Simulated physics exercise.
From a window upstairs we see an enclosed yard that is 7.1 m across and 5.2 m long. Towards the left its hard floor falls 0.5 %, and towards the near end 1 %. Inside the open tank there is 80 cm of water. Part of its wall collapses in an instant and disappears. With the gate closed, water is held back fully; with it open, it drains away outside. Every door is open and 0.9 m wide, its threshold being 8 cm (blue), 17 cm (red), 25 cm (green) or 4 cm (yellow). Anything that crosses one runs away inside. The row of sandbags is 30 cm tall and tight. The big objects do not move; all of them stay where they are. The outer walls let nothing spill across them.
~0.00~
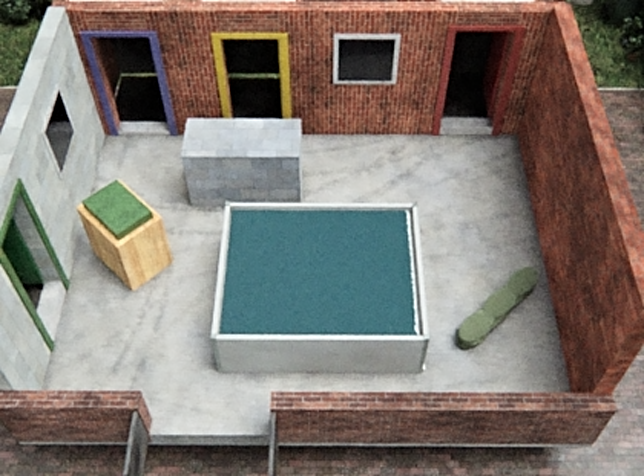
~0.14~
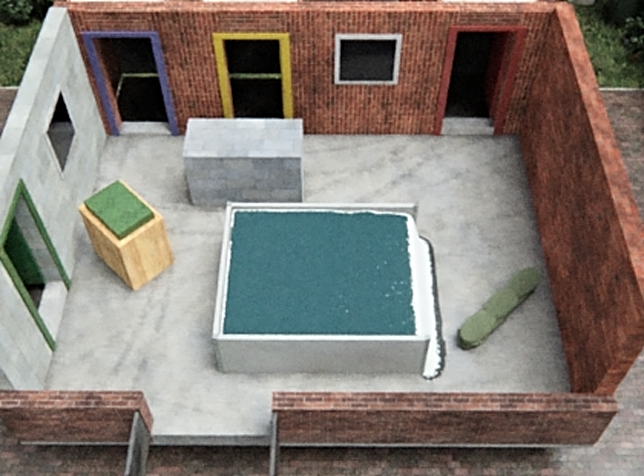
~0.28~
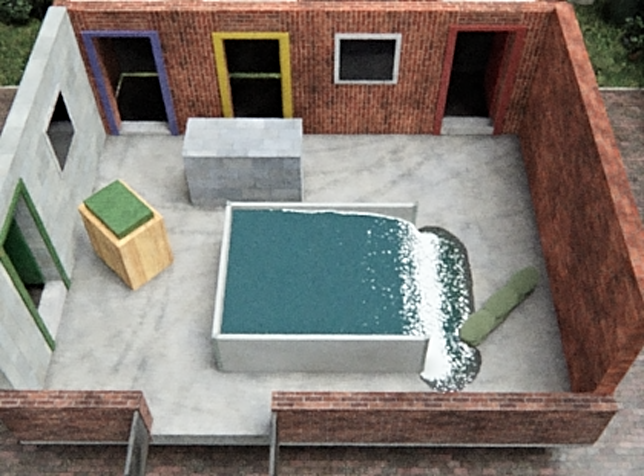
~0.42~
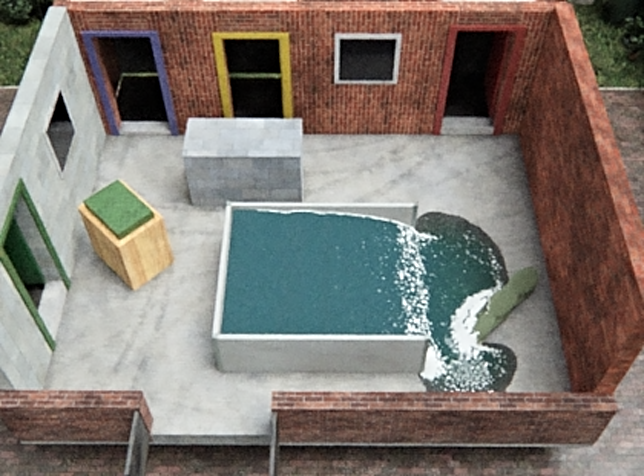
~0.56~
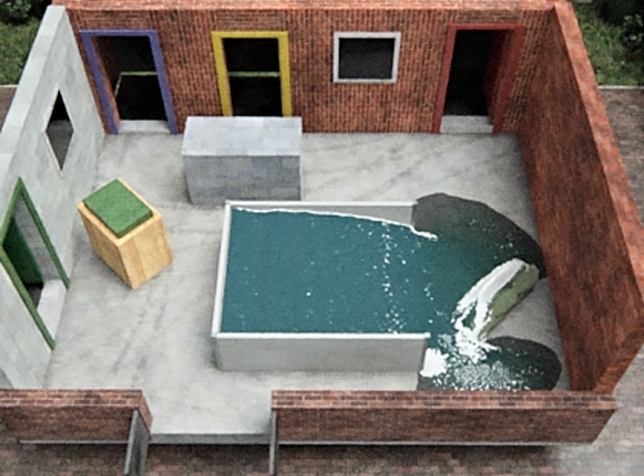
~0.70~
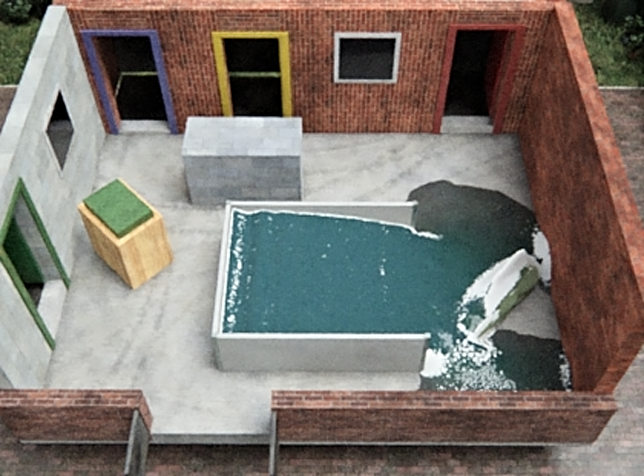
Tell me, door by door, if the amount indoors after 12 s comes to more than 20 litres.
One by one: At the blue door the limit will be crossed; at the red door the limit will be crossed; at the green door the limit will not be crossed; at the yellow door the limit will be crossed.
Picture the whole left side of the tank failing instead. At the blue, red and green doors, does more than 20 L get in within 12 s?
Note: Blue beyond the mark, red short of the mark, green beyond the mark.
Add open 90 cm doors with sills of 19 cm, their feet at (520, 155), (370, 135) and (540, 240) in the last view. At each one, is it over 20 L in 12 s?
Per doorway, in order: Sufficient / insufficient / sufficient.
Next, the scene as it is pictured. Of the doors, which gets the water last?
Door: Green.
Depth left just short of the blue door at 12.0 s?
Some 14.0 centimetres of depth.
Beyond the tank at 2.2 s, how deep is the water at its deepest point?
About 56 cm.
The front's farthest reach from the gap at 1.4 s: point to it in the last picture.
That would be close to (516, 139).
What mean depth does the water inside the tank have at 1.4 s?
47 cm.
After 1.4 s water covers 30 % of the floor and is deepest (54 cm) near (538, 250); blue door not reached, red door not reached, green door not reached, yellow door not reached.
After 2.2 s water covers 35 % of the floor and is deepest (56 cm) near (516, 139); blue door not reached, red door 39 cm at the sill, 45 L in, green door not reached, yellow door not reached.
After 3.5 s water covers 60 % of the floor and is deepest (40 cm) near (491, 332); blue door not reached, red door 39 cm at the sill, 251 L in, green door not reached, yellow door 4 cm at the sill, 0 L in.
After 7.0 s water covers 95 % of the floor and is deepest (24 cm) near (60, 321); blue door 12 cm at the sill, 33 L in, red door 15 cm at the sill, 367 L in, green door 19 cm at the sill, 0 L in, yellow door 9 cm at the sill, 19 L in.
After 12.0 s water covers 95 % of the floor and is deepest (16 cm) near (117, 231); blue door 14 cm at the sill, 131 L in, red door 8 cm at the sill, 367 L in, green door 3 cm at the sill, 0 L in, yellow door 7 cm at the sill, 49 L in.
